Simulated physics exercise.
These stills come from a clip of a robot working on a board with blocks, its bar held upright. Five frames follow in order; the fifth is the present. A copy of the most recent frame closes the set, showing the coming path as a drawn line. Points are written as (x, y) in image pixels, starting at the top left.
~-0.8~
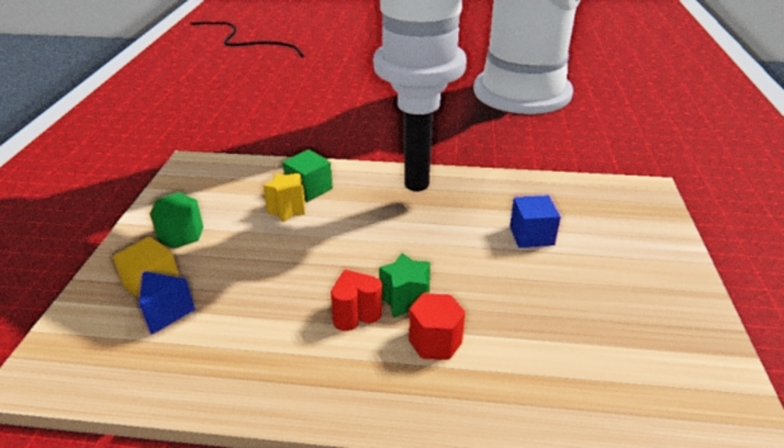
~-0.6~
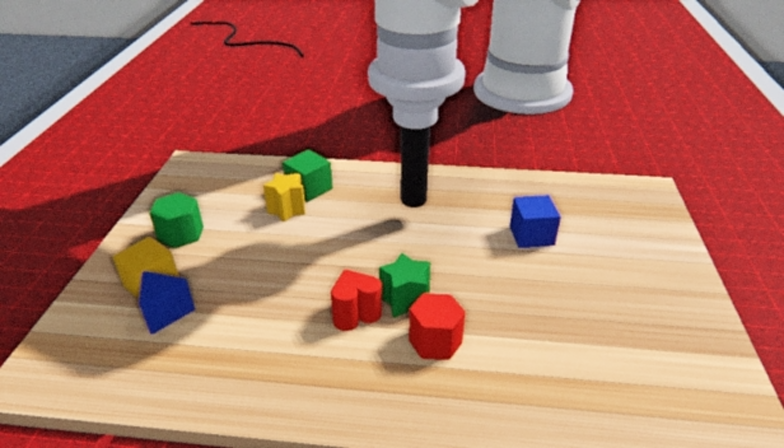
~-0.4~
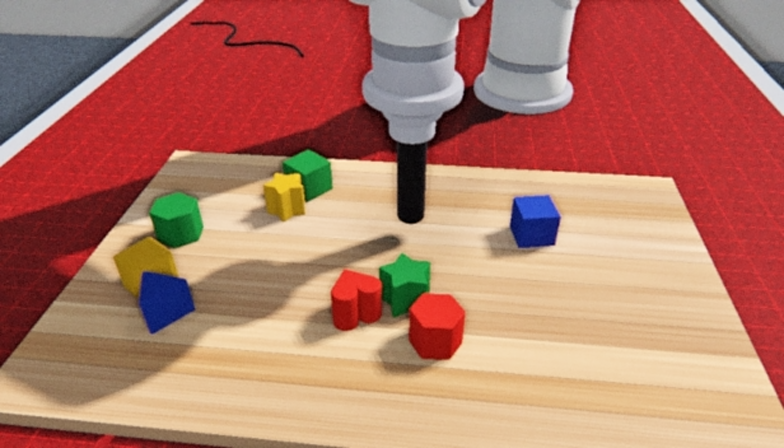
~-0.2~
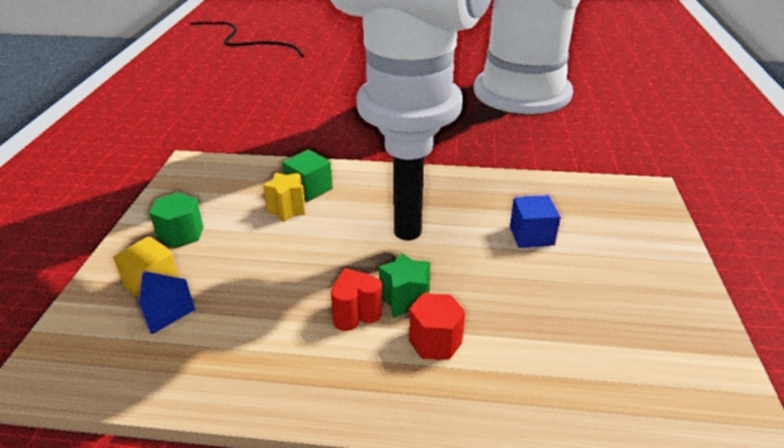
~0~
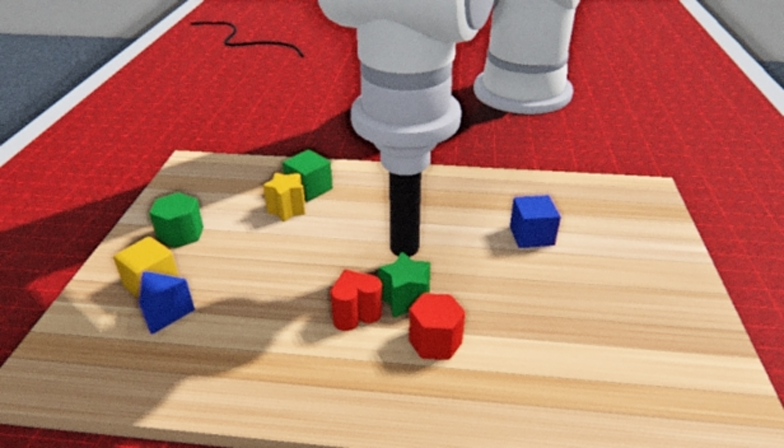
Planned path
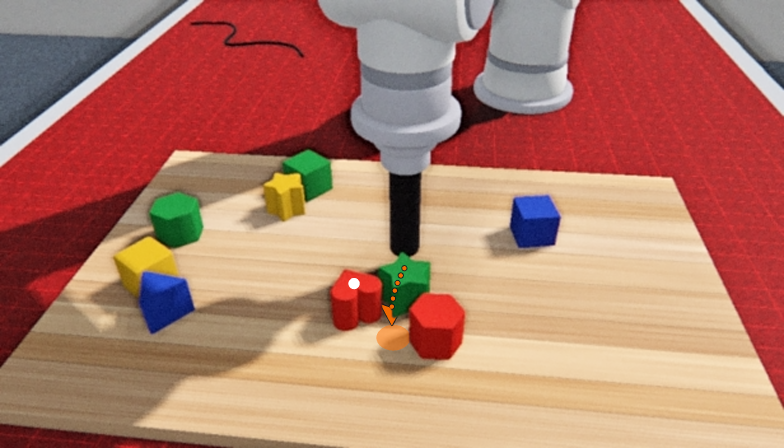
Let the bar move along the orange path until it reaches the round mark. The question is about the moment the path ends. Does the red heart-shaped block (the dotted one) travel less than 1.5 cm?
Yes, that is how it ends up.
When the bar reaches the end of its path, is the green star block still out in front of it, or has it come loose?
I believe the green star block keeps its place ahead of the bar.
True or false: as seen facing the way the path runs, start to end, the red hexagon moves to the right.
That is false.
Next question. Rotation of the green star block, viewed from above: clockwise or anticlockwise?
From overhead, the rotation is counterclockwise.
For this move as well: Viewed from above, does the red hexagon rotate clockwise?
My answer is no.
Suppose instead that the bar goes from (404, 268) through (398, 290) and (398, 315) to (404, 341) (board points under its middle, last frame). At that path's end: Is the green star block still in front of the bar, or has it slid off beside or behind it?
Once the path is finished, the green star block still sits ahead of the bar.
Path on the board, from (404, 268) through (395, 289) and (392, 312) to (393, 337); the dot is on the red heart-shaped block.
The first path, step by step. Halfway along, bar (393, 282); red heart-shaped block (352, 286), turned 15° clockwise; green star block (403, 293), turned 45° anticlockwise; red hexagon (441, 314).
At the end, bar (393, 319); red heart-shaped block (351, 293), turned 45° clockwise; green star block (406, 333), turned 45° anticlockwise; red hexagon (462, 342), turned 65° anticlockwise.
